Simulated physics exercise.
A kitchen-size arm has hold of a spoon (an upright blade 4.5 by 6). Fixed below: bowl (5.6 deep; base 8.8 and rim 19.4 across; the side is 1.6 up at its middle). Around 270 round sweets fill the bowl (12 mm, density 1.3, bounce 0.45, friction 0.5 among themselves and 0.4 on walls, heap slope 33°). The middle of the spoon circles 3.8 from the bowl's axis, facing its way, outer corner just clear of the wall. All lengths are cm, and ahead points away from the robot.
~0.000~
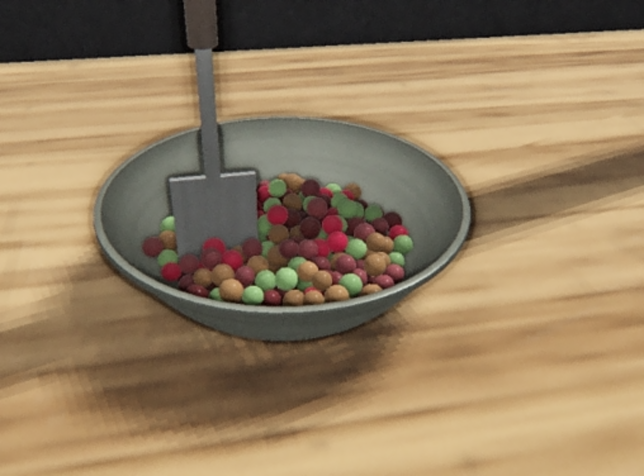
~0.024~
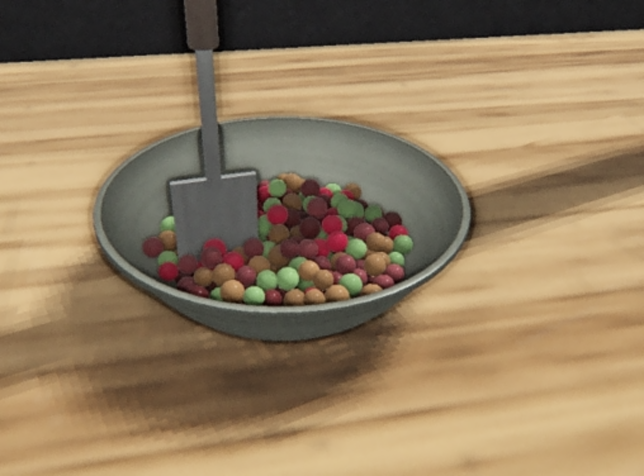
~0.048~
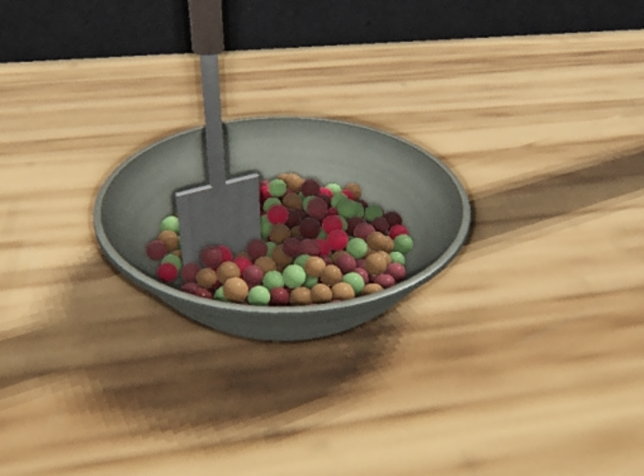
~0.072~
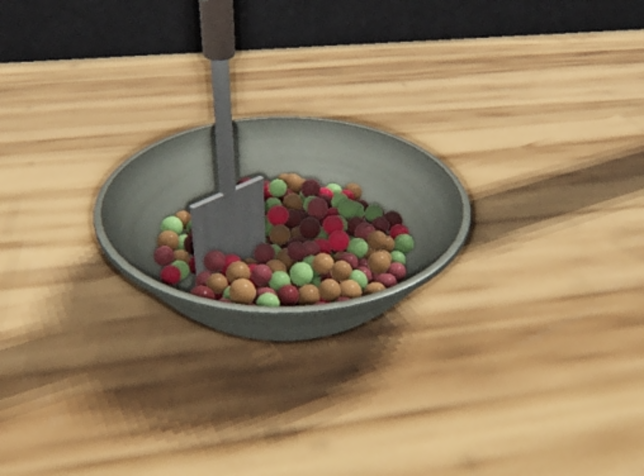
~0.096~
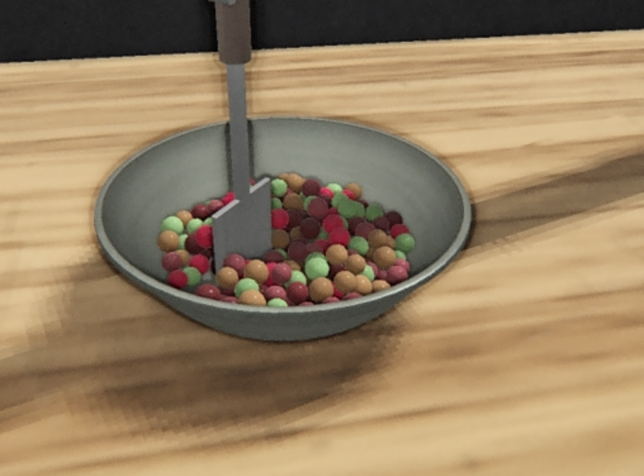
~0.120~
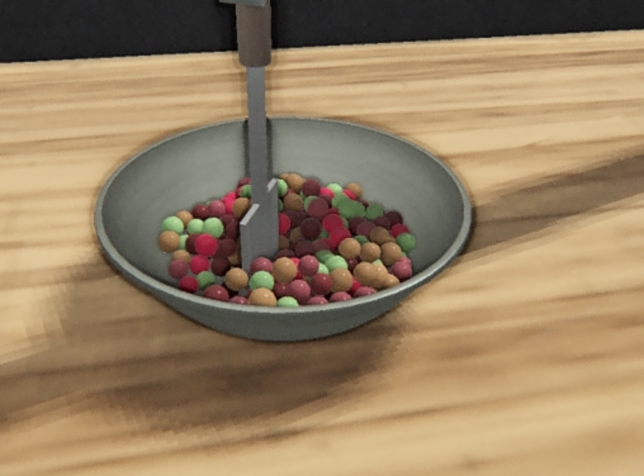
A grey bowl holds colourful sweets while a flat spoon turns and sweeps rightward through them.
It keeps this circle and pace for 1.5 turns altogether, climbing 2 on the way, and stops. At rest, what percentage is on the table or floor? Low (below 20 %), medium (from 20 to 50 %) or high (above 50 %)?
Share on the table or floor: Low (below 20 %).
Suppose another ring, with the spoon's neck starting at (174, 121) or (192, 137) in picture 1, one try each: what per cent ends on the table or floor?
About 0 and 10 per cent.
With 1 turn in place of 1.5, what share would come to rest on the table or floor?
It would be near 5 per cent.
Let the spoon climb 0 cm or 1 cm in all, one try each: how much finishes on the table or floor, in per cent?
About 15 and 10 per cent.
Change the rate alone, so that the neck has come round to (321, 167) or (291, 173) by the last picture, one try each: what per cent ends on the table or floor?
Some 35 and 20 per cent.
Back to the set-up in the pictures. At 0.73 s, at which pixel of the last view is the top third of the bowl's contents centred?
Near (283, 275).
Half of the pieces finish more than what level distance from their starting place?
Some 6 cm.
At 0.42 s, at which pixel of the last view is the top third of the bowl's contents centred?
At about (275, 172).
After 0.42 s, 248° round, highest piece 7 above the table; 255 in the bowl, 5 on the table or floor, 7 in flight or on the tool.
After 0.73 s, 74° round, highest piece 6 above the table; 247 in the bowl, 20 on the table or floor.
After 1.08 s, 180° round, highest piece 5 above the table; 247 in the bowl, 20 on the table or floor.
After 1.78 s, 180° round, highest piece 5 above the table; 247 in the bowl, 20 on the table or floor.
At rest, 247 in the bowl, 20 on the table or floor. That is 7 % on the table or floor.
